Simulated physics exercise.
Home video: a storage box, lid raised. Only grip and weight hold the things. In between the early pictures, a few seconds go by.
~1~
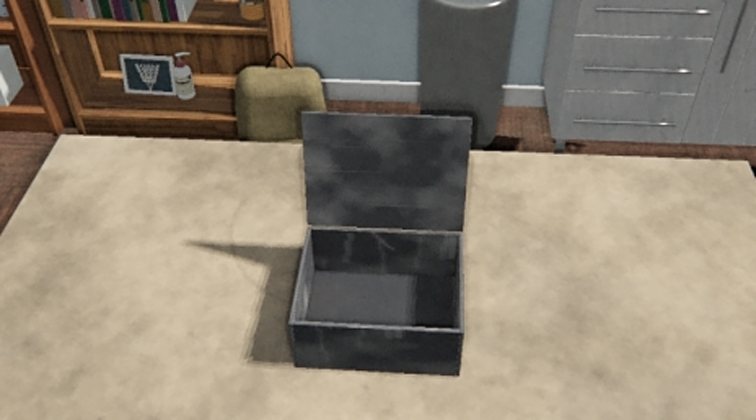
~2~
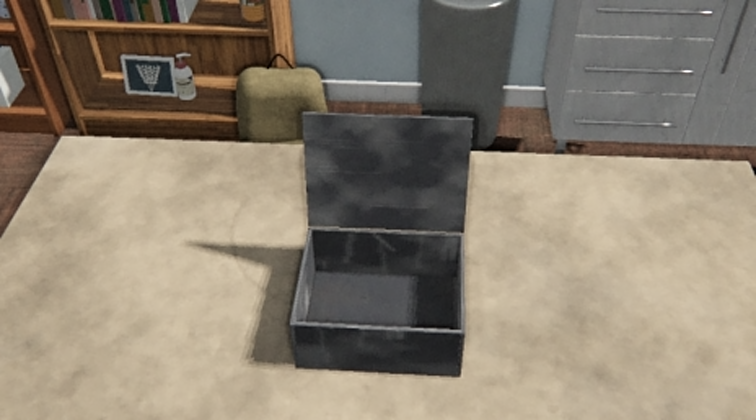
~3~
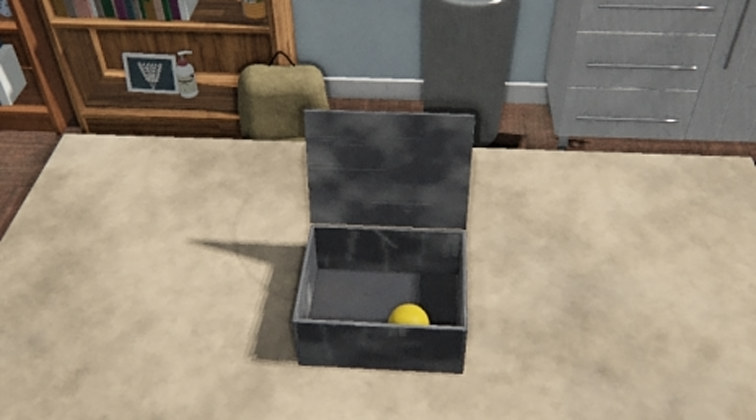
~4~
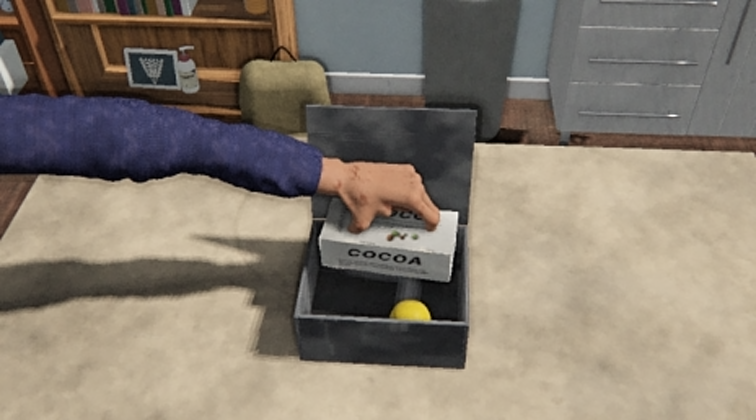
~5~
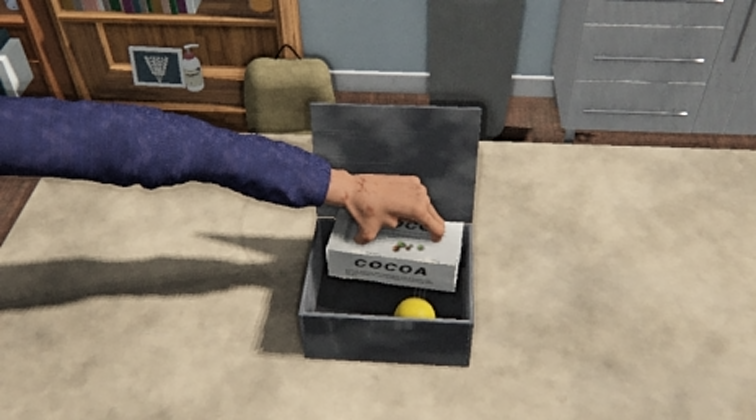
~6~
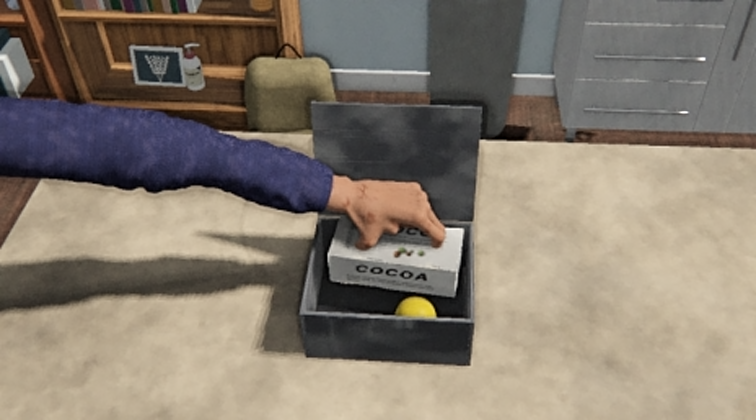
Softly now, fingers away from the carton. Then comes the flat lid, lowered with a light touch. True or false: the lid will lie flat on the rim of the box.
True.
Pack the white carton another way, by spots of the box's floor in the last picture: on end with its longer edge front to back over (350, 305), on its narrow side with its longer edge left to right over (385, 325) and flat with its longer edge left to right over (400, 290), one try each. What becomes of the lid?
First, it stays open; second, it shuts; third, it shuts.
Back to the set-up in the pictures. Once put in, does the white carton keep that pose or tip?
Result: It remains as it was set.
Then, 0.90 s on from there, lid starting down; white carton shifted a little near (402, 280).
Then, 1.60 s on from there, lid 58° above the rim; white carton shifted a little near (402, 280); yellow lemon shifted a little.
Then, 2.00 s on from there, lid 20° above the rim; white carton shifted a little near (402, 280); yellow lemon shifted a little.
In the end, lid shut; moved from the start, white carton; yellow lemon unmoved. At the end, from the last picture's camera, white carton near (402, 280).
